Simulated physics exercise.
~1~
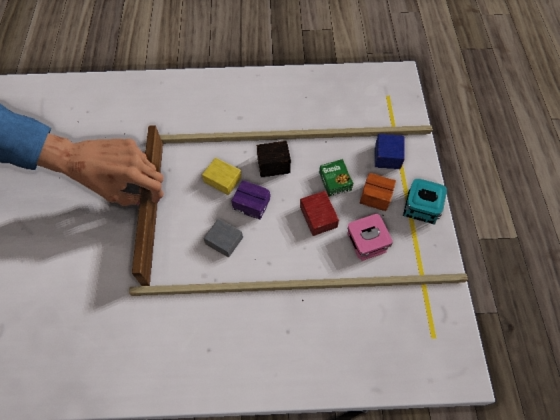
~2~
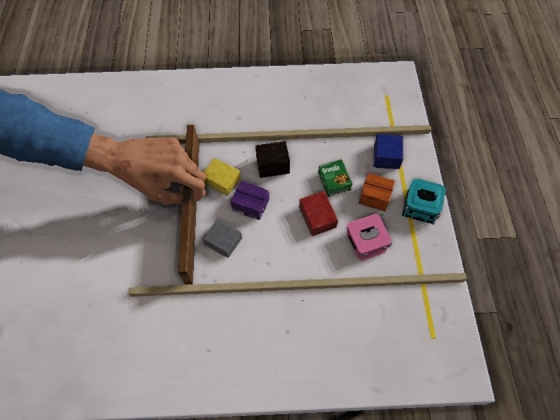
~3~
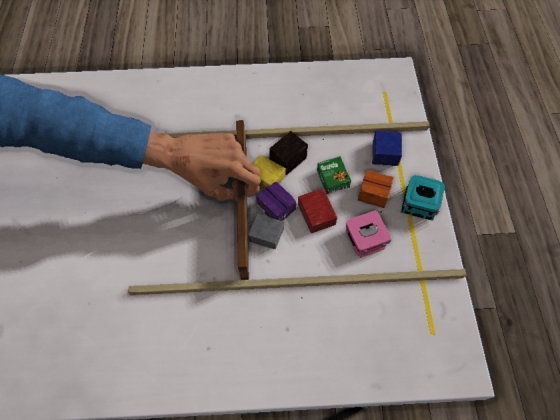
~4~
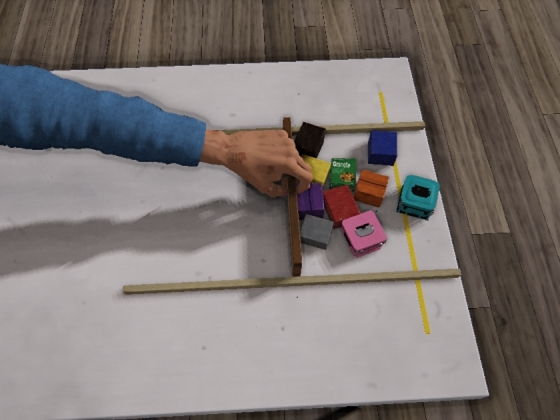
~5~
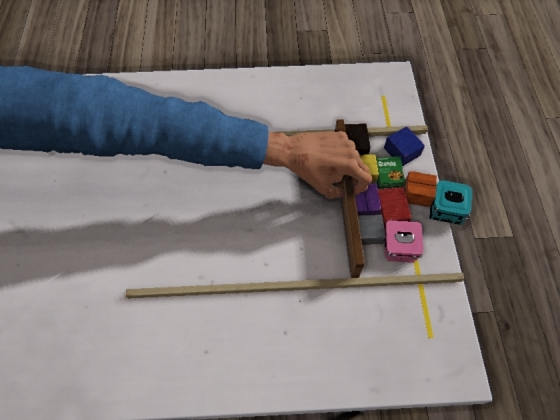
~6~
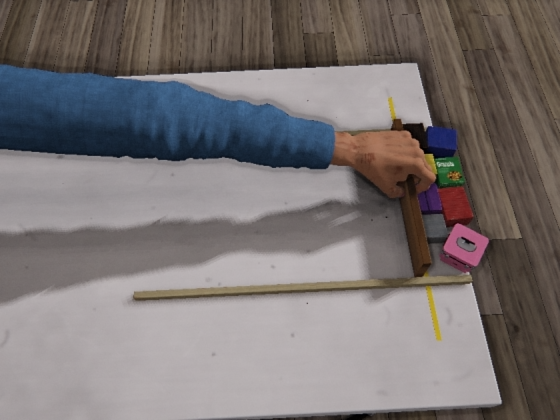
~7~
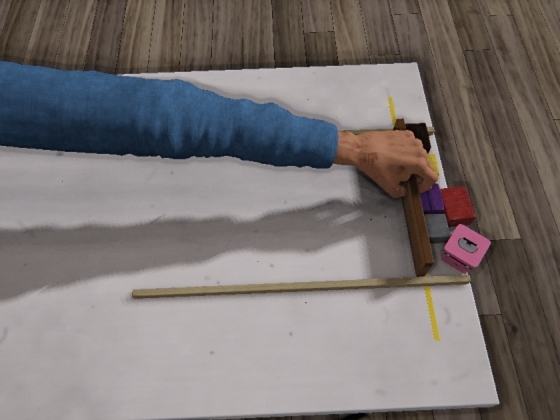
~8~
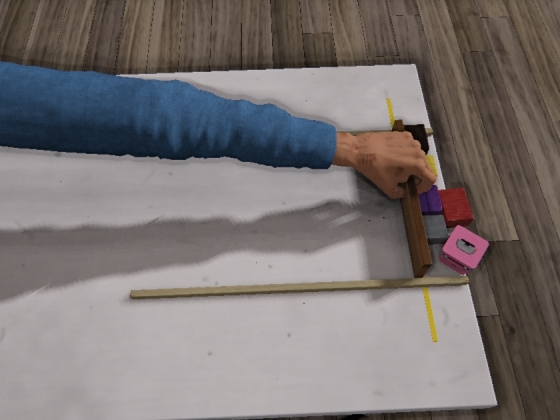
A hand in a blue sleeve holds a brown wooden board upright at the left of a white table, seen from above, with pale rails along both sides. To its right lie small yellow, purple, grey, black, green, red, orange, blue, pink and turquoise blocks and boxes, near a yellow tape line. The board slides right, gathering them into a packed cluster and pushing it toward the table's edge. It halts at the tape, the turquoise and orange pieces already gone, and the blue and green ones then disappear over the edge. The red, pink, purple, grey, yellow and black pieces remain.
